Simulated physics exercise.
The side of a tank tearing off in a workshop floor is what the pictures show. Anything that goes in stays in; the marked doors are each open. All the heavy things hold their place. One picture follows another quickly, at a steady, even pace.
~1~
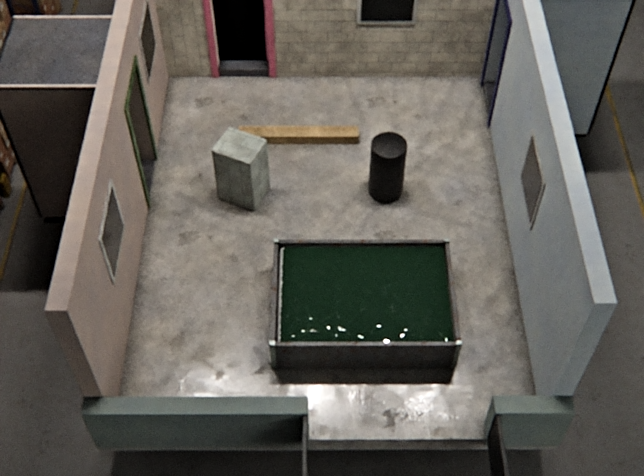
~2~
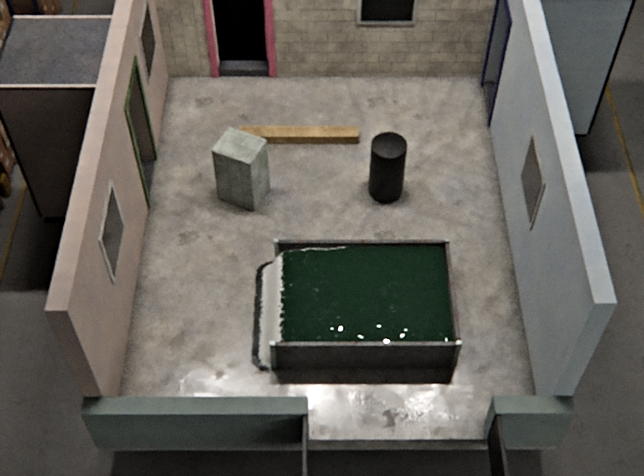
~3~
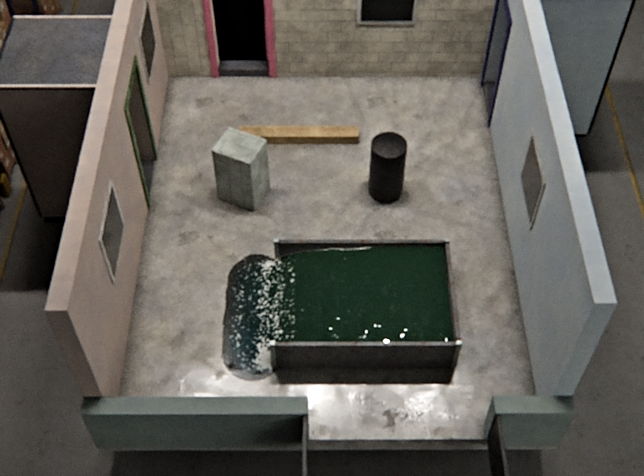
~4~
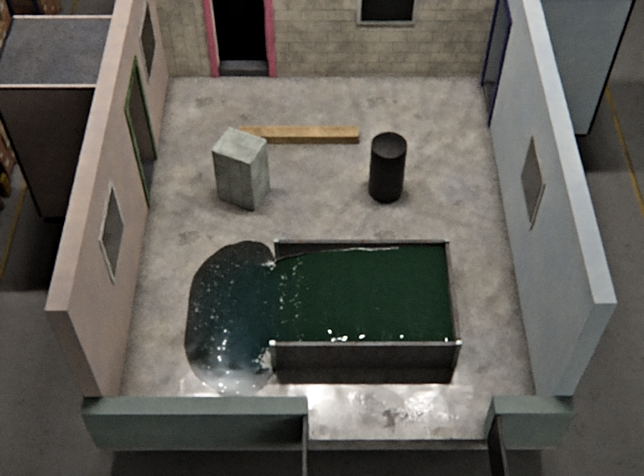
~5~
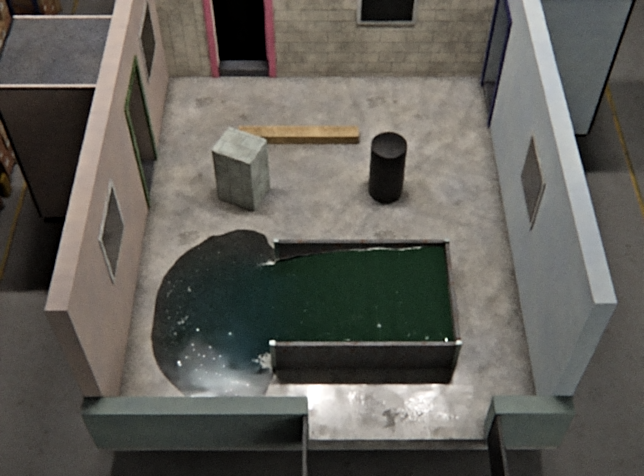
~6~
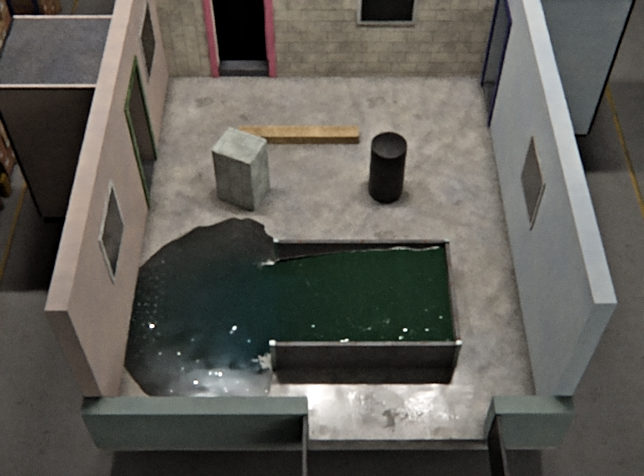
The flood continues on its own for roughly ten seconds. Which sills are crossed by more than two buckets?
The blue door sill is not crossed by that much. The pink door sill is not crossed by that much. The green door sill is crossed by more than that.
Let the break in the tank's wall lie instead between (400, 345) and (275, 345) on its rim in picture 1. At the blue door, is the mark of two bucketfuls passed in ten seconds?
Here the blue door remains short.
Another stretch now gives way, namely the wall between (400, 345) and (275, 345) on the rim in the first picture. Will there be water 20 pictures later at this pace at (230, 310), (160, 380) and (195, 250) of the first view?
Taking the three spots as listed, they end up spared, inundated and inundated.
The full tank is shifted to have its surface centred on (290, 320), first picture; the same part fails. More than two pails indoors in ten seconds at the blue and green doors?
In short: Blue misses the threshold; green misses the threshold.
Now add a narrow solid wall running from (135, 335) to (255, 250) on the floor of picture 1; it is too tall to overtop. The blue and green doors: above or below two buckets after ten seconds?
Blue: Within bounds. Green: Within bounds.
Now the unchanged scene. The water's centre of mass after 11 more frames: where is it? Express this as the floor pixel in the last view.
The water's centre sits above (251, 313).
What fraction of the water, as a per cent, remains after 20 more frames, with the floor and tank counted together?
Estimate: 100 %.
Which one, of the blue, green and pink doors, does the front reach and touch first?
Answer: The door marked green.
A moment on, water covers 20 % of the floor; the blue door not reached, the pink door not reached, the green door not reached.
Next, water covers 25 % of the floor; the blue door not reached, the pink door not reached, the green door under two buckets in.
Then, water covers 40 % of the floor; the blue door not reached, the pink door wet at the sill, nothing in, the green door under two buckets in.
Later, water covers 75 % of the floor; the blue door not reached, the pink door wet at the sill, nothing in, the green door over two buckets in.
In the end, water covers 95 % of the floor; the blue door wet at the sill, nothing in, the pink door wet at the sill, nothing in, the green door over two buckets in.
